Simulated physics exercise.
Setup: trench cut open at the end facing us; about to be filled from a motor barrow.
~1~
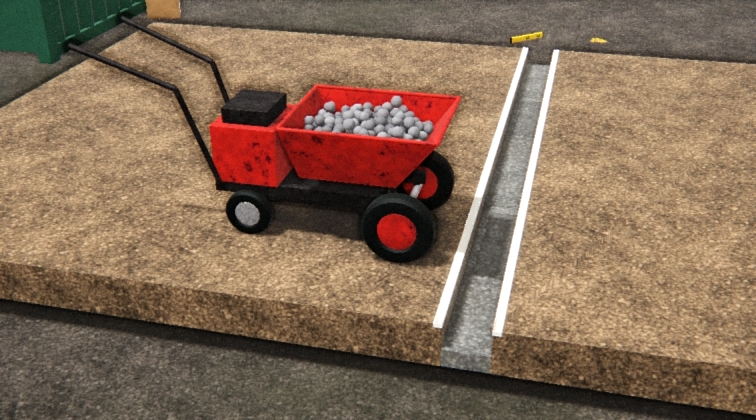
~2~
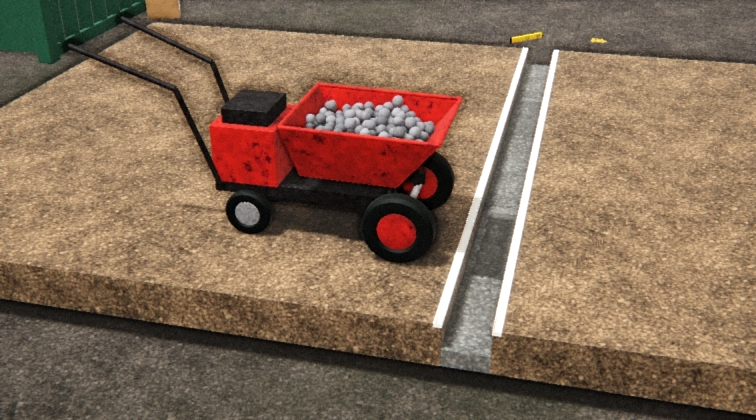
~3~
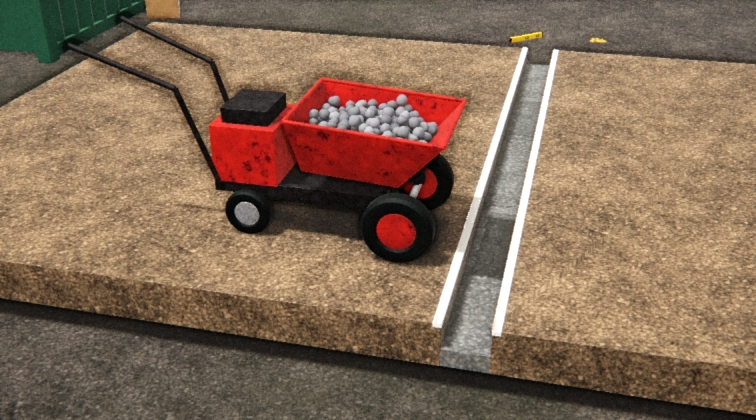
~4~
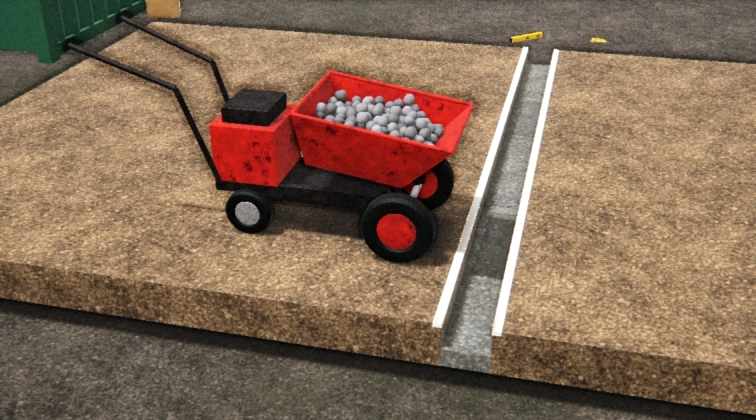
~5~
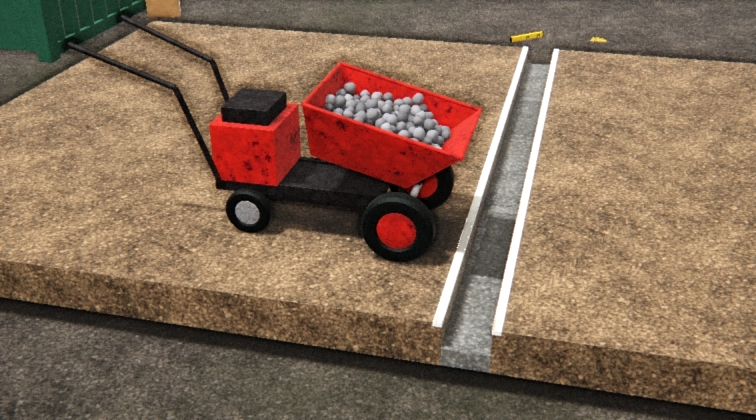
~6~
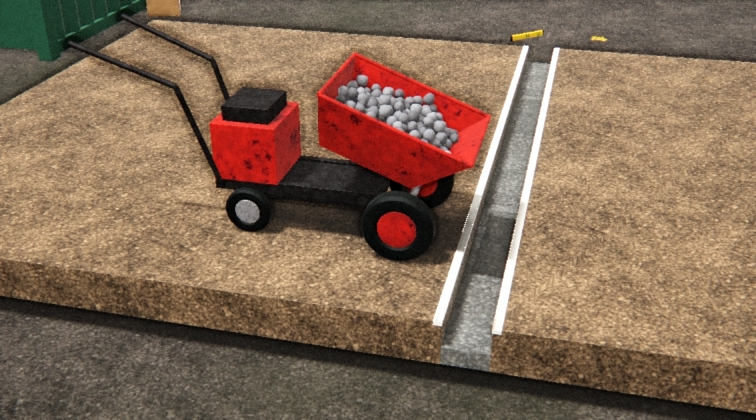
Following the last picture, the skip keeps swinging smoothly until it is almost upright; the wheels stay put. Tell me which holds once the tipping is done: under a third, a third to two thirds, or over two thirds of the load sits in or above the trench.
As it goes, the trench's share doesn't make a third.
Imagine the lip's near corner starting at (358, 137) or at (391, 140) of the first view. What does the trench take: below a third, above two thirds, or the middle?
Place one, one to two thirds; place two, above two thirds.
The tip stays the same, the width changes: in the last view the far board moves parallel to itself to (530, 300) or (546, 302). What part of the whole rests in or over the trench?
In order: Near 60, then 80 percent.
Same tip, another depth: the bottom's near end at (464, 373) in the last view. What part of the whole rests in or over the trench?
10 %.
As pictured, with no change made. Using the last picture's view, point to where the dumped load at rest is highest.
Peak at rest, last frame: Around (540, 225).
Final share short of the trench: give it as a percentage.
It works out to roughly 0 percent.
Soon after the last picture, skip tipped steeply; all in the skip.
A little later, skip tipped right over; most in the skip; about a quarter beyond it; a stray few falling.
Later still, skip tipped right over; about a quarter in the skip; a stray few in or heaped over the trench; most beyond it.
At rest, skip tipped right over; about a quarter in the skip; a small part in or heaped over the trench; most beyond it.
